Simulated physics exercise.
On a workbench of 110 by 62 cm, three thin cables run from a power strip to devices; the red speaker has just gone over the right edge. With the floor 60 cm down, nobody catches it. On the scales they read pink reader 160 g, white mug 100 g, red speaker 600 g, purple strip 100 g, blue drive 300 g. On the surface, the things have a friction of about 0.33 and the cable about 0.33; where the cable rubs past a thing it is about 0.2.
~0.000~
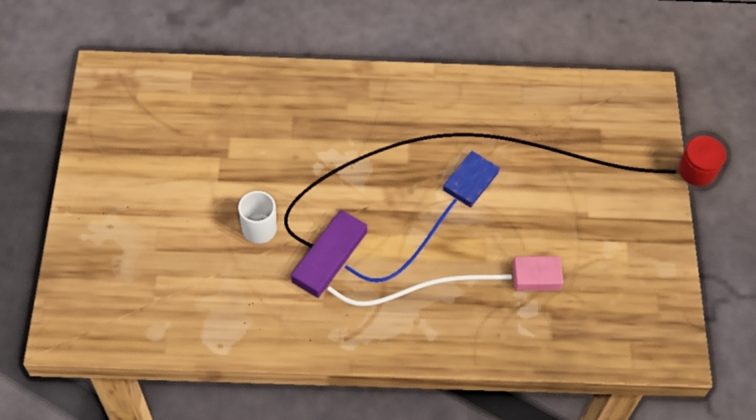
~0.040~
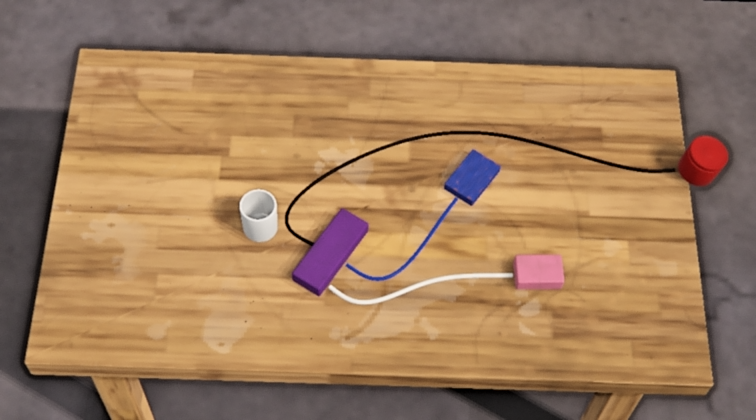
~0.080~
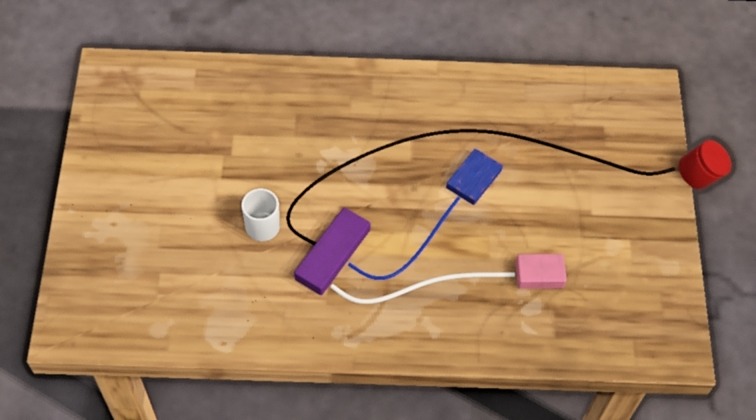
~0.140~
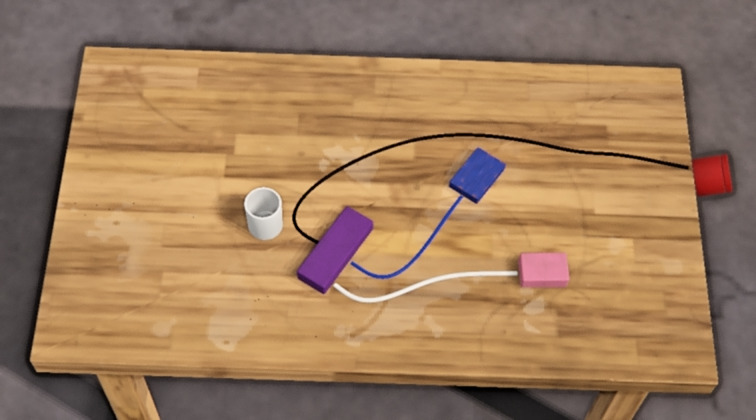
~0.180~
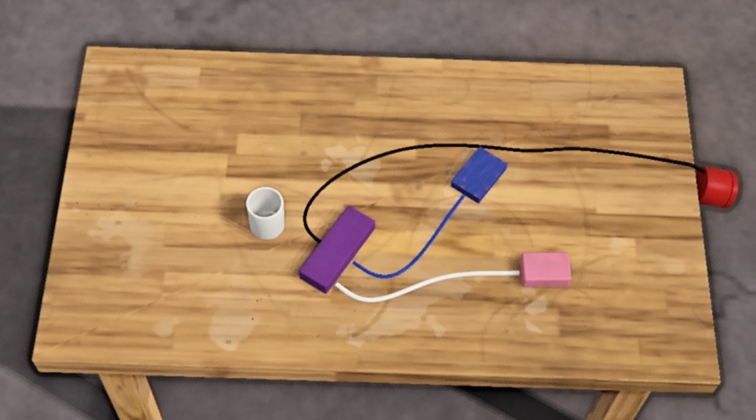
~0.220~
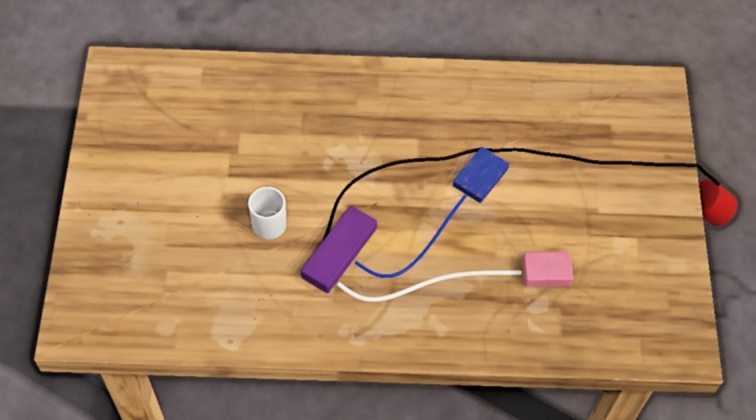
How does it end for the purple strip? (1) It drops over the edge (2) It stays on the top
The answer is 1.
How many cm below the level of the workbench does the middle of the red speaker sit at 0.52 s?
55 cm.
After 0.5 s, the strip's end of the black cable at (558, 119); purple strip 44 cm off its start, blue drive 16 cm off its start, red speaker over the edge.
After 0.8 s, the strip's end of the black cable at (701, 134); purple strip 71 cm off its start, blue drive 30 cm off its start, pink reader 6 cm off its start.
After 1.1 s, the strip has left the top; purple strip over the edge, blue drive 32 cm off its start at (663, 229), pink reader 14 cm off its start at (610, 218).
After 1.4 s, the strip has left the top; purple strip over the edge, blue drive 33 cm off its start, pink reader 16 cm off its start.
After 2.6 s, the strip has left the top; purple strip over the edge, blue drive 33 cm off its start at (668, 229), pink reader 16 cm off its start at (616, 210), red speaker over the edge.
